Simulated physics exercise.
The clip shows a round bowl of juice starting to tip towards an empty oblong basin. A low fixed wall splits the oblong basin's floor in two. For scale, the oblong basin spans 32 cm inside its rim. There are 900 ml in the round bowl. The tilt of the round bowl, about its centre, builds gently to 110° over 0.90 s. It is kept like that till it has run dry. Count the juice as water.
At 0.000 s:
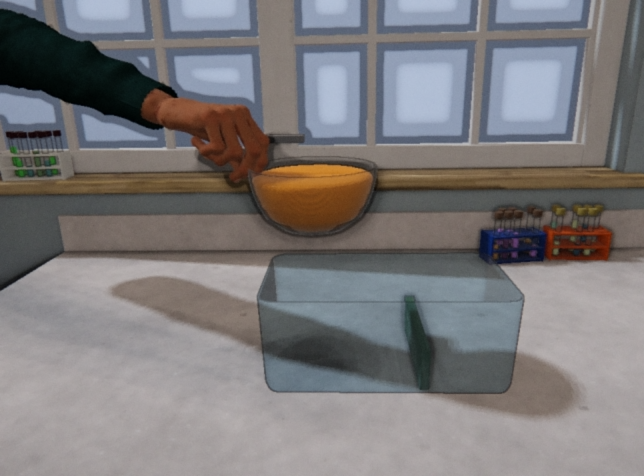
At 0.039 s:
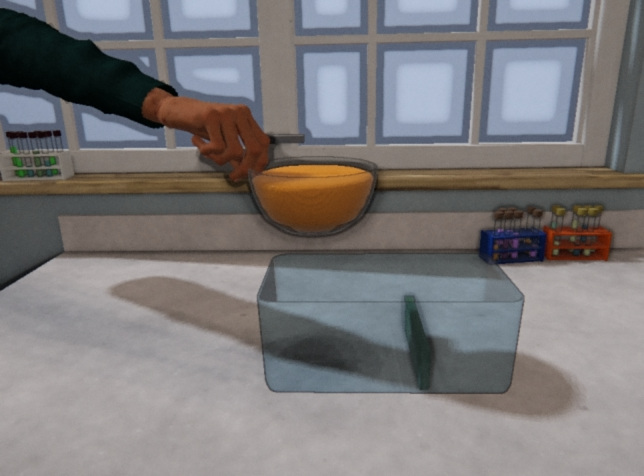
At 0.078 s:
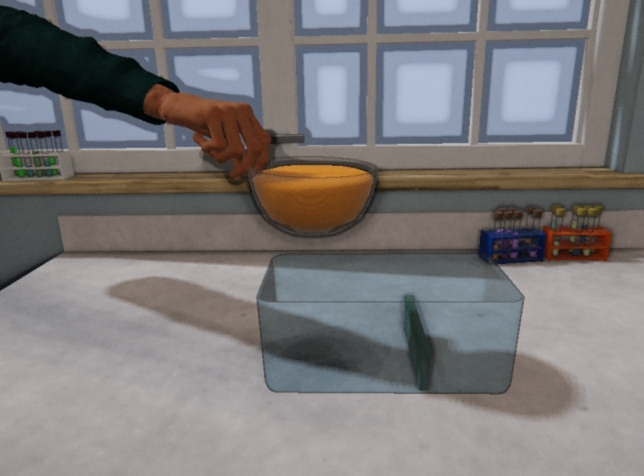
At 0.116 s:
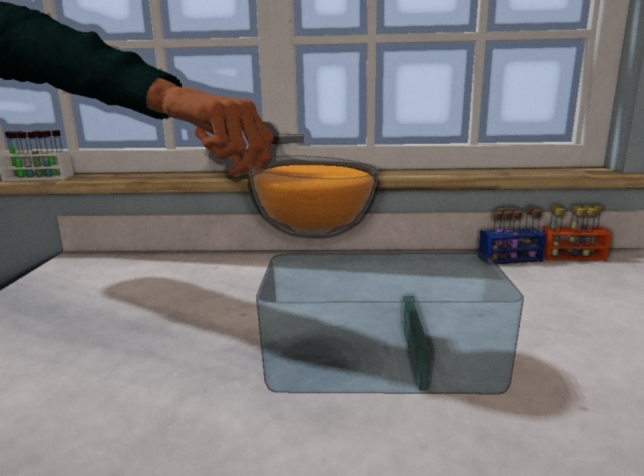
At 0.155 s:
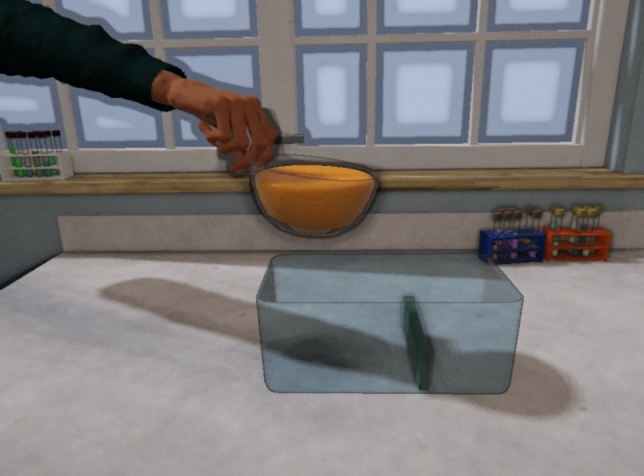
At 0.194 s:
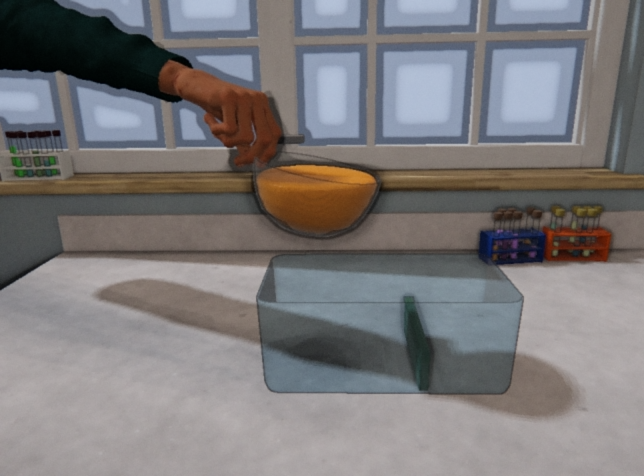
A hand slightly tilts a round bowl of orange juice above an empty oblong basin.
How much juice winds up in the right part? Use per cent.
Roughly 45 per cent is past the wall.
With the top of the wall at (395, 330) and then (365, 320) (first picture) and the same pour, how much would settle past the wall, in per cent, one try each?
First 70, then 90 per cent.
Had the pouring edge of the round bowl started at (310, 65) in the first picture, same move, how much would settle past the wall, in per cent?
In that case some 5 per cent.
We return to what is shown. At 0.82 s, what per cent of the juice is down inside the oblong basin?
Some 96 per cent.
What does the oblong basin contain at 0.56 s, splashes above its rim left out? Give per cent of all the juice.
Near 26 in a hundred.
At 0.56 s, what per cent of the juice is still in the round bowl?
Some 38 per cent.
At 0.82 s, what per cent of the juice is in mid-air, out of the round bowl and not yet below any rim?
Near 3 in a hundred.
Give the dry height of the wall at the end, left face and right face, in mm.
Some 42 mm on the left and 32 mm on the right.
After 0.56 s the tilt is 75° and 39 per cent is still to pour, 7 is left of the wall and 19 right of it.
After 0.82 s the tilt is 108° and 1 per cent is still to pour, 50 is left of the wall and 46 right of it.
After 1.10 s the tilt is 110° and 0 per cent is still to pour, 54 is left of the wall and 45 right of it.
After 1.40 s the tilt is 110° and 0 per cent is still to pour, 54 is left of the wall and 45 right of it.
In the end 54 per cent lies left of the wall, 45 right of it and 1 outside.
